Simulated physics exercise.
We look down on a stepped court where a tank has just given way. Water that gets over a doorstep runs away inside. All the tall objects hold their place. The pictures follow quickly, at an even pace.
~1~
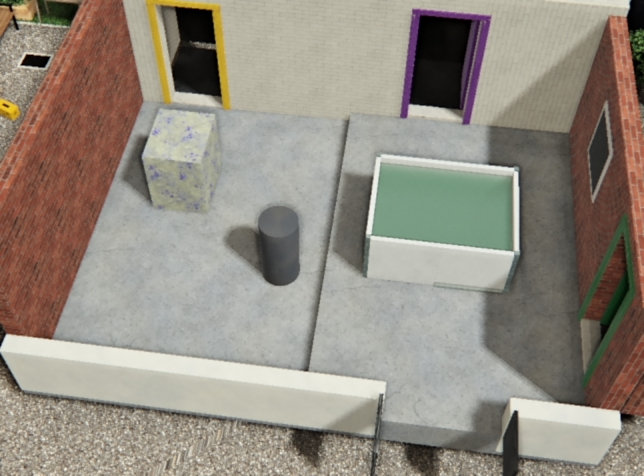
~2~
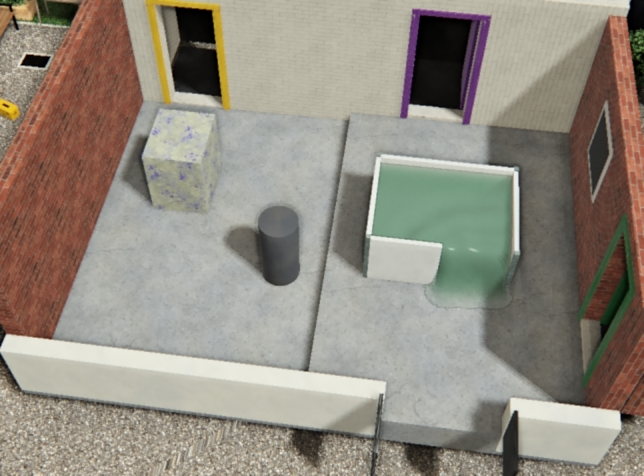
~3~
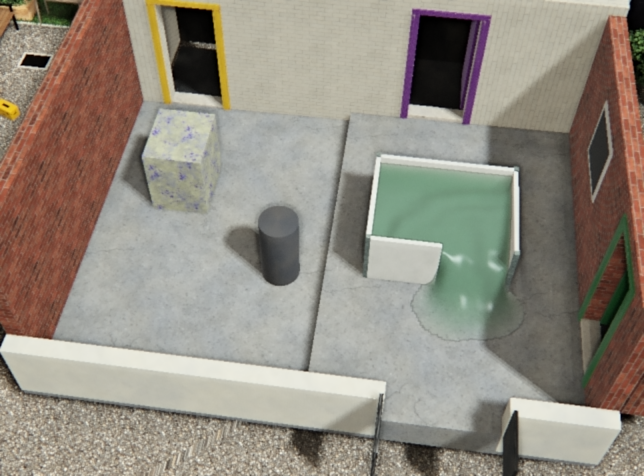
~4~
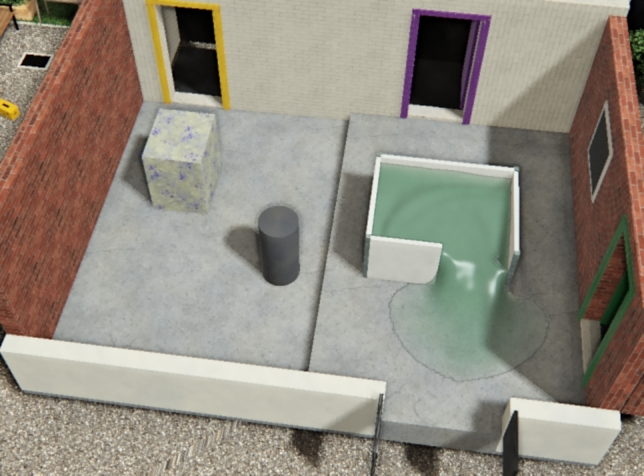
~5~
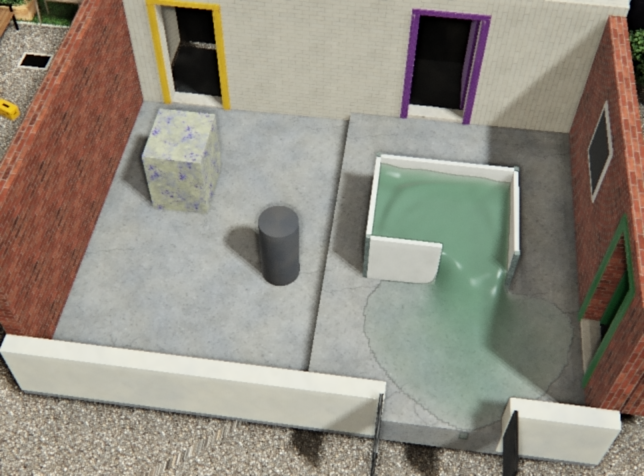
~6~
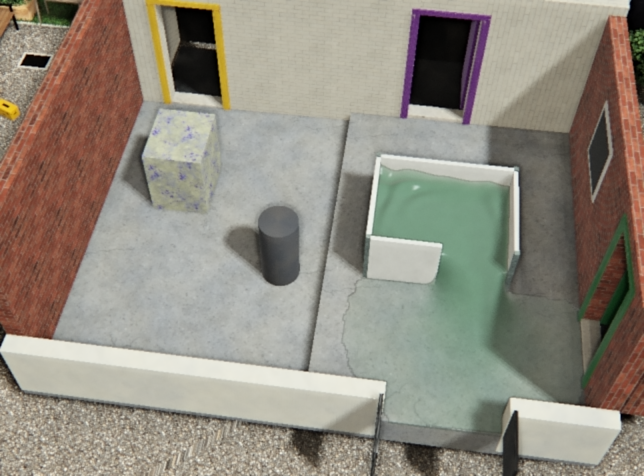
Walled court with a white tank opening at its front right corner, green water pouring out and spreading across the grey floor.
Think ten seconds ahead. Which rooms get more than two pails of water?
In the end: The yellow door holds within the limit; the purple door holds within the limit; the green door floods.
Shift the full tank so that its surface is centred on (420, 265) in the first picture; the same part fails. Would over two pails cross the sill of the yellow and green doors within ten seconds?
Yellow holds, green keeps below it.
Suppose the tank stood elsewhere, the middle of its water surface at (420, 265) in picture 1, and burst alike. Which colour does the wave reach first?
It is the green one.
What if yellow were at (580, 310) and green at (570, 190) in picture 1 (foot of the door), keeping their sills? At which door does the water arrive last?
That is the purple door.
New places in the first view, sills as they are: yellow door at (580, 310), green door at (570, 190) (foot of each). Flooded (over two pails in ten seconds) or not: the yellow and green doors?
Then: Yellow lets more in, green stays under.
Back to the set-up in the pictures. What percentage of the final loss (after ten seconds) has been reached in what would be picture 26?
About 60 per cent.
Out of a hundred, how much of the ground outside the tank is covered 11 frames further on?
Near 20 in a hundred.
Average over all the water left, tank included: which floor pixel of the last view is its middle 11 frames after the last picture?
Roughly at (450, 292).
A moment on, water covers 15 % of the floor; the yellow door not reached, the purple door not reached, the green door under two buckets in.
Next, water covers 20 % of the floor; the yellow door not reached, the purple door not reached, the green door over two buckets in.
Then, water covers 35 % of the floor; the yellow door not reached, the purple door not reached, the green door far over two buckets in.
Later, water covers 40 % of the floor; the yellow door not reached, the purple door wet at the sill, nothing in, the green door far over two buckets in.
In the end, water covers 70 % of the floor; the yellow door not reached, the purple door wet at the sill, nothing in, the green door far over two buckets in.
